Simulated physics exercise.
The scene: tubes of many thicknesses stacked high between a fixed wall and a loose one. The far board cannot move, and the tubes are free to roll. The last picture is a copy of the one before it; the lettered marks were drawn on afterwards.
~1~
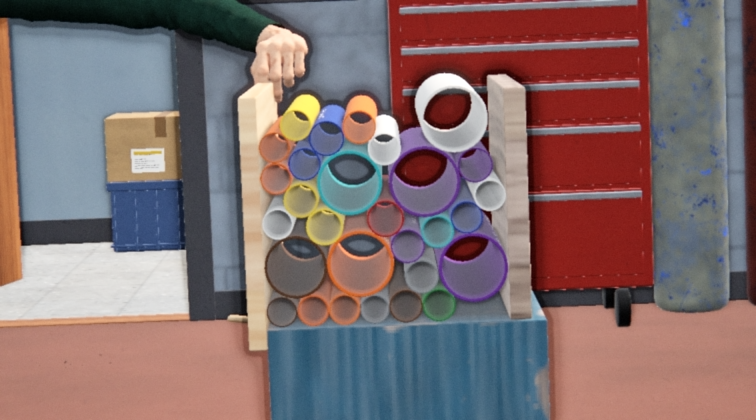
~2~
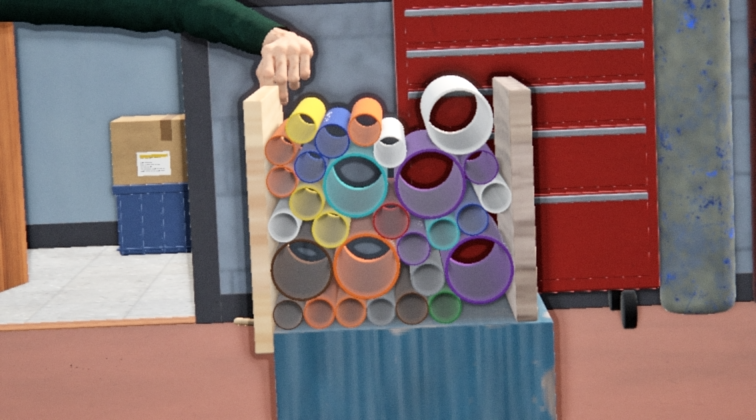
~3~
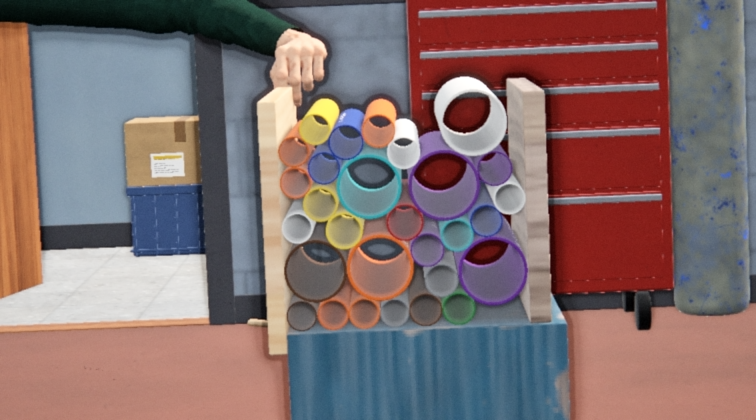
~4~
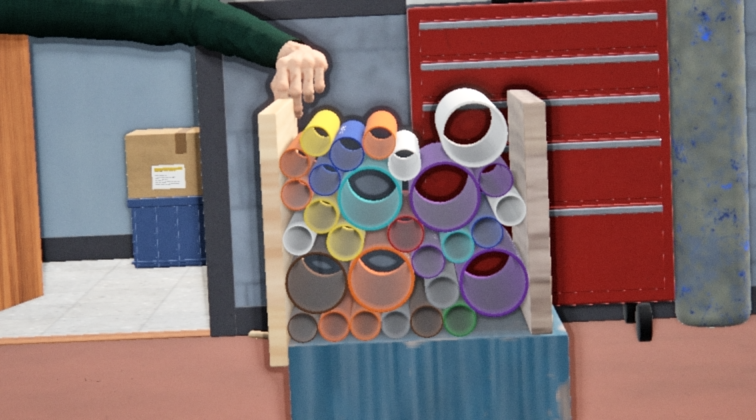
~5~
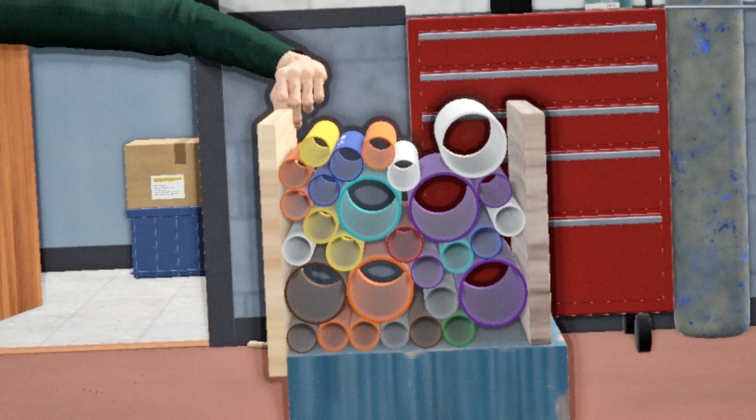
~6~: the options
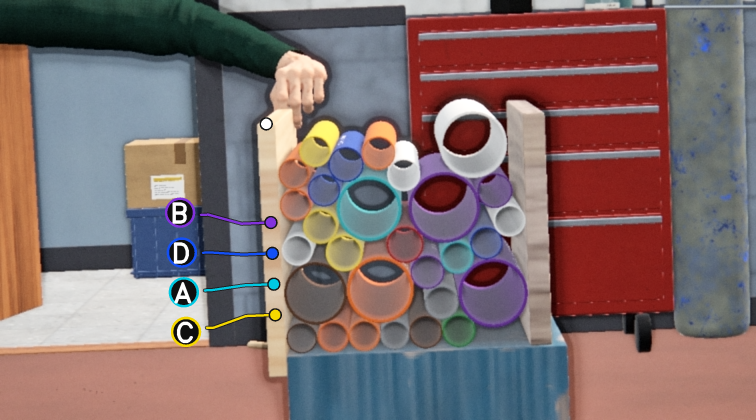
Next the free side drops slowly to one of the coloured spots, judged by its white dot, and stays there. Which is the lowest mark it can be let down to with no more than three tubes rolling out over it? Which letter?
Mark B is as low as it can go.
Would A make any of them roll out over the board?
Yes.
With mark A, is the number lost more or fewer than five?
More than five.
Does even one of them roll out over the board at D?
At D: Yes.
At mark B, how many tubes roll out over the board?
The count is two.
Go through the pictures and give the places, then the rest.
In the first picture, a white tube (278, 224); a yellow tube (301, 200); an orange tube (276, 179).
In the second picture, an orange tube (282, 181); a blue tube (332, 141).
In the third picture, side board (283, 209); a brown tube (302, 316).
In the fourth picture, a green tube (460, 320); a white tube (299, 240).
In the fifth picture, a yellow tube (321, 226); an orange tube (296, 205); a blue tube (346, 165).
On the marked copy, A at (274, 284); B at (271, 223); C at (275, 315); D at (272, 253); the white dot at (266, 124).
With B. Early on, top of the board (278, 171).
Further on, top of the board (280, 222).
At the end, top of the board (280, 222), two out over the board.
As for the rest, A more than three out over the board; C more than three out over the board; D more than three out over the board.
